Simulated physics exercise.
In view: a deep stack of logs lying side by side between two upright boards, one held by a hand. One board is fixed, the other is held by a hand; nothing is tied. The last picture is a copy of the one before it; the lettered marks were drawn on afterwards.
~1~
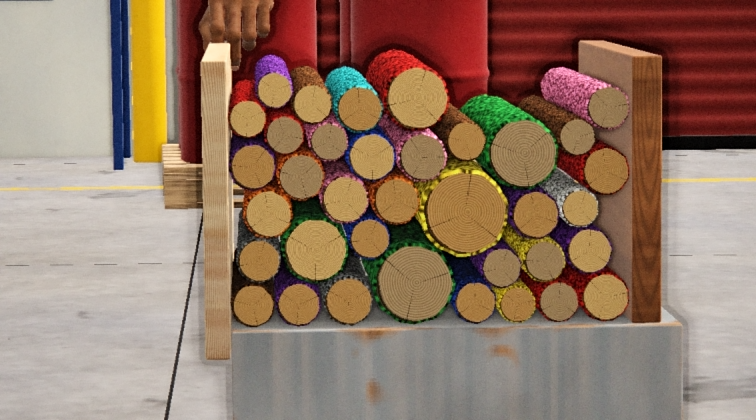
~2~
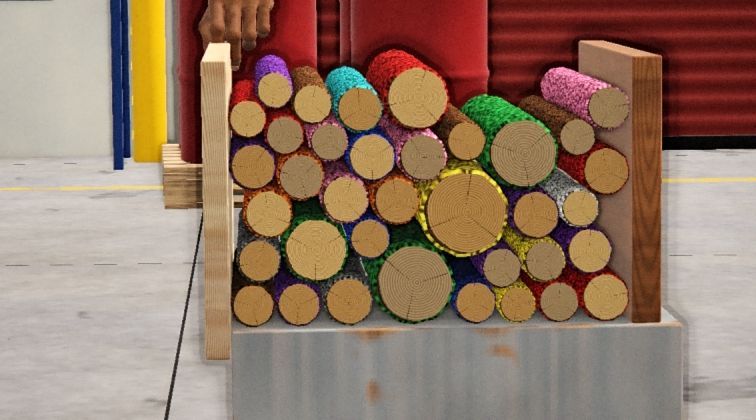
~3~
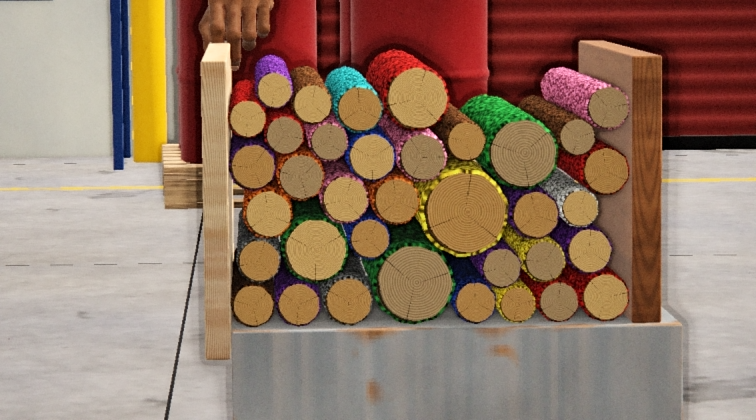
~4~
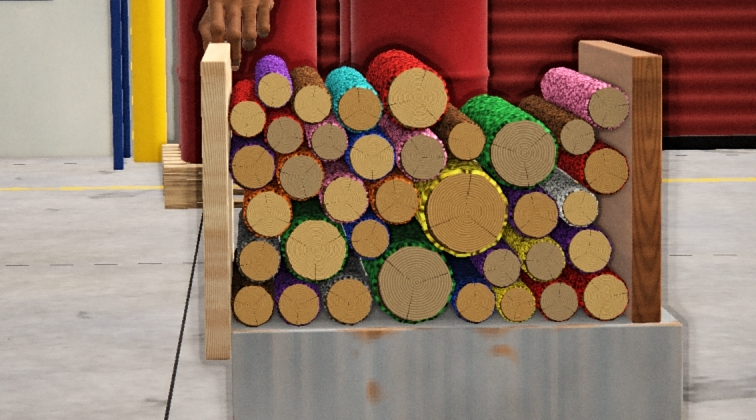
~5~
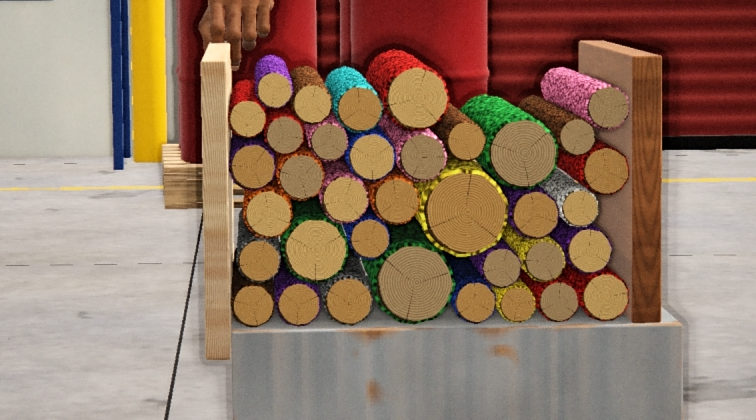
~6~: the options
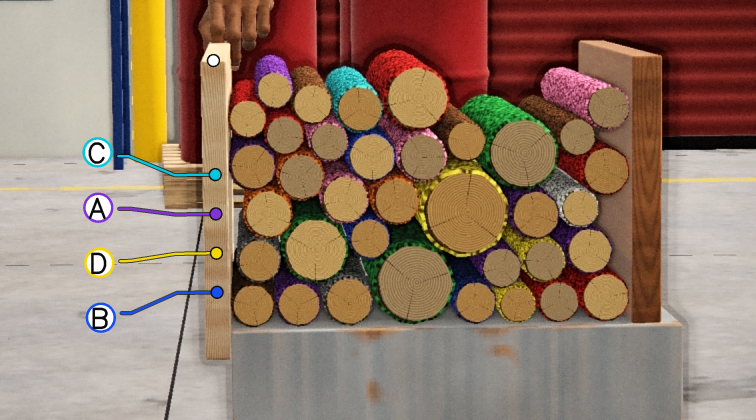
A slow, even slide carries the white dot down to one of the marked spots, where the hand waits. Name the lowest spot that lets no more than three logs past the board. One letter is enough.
Slide it to C.
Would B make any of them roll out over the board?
At B: Yes.
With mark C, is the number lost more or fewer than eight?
At C, fewer than eight.
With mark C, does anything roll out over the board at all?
At C: Yes.
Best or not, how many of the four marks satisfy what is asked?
The number is one.
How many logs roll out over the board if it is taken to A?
It comes to five.
On the marked copy, A at (216, 214); B at (217, 293); C at (216, 175); D at (217, 254); the white dot at (214, 60).
With C. Early on, top of the board (227, 120).
Further on, top of the board (228, 174).
At the end, top of the board (228, 174), two out over the board.
As for the rest, A more than three out over the board; B more than three out over the board; D more than three out over the board.
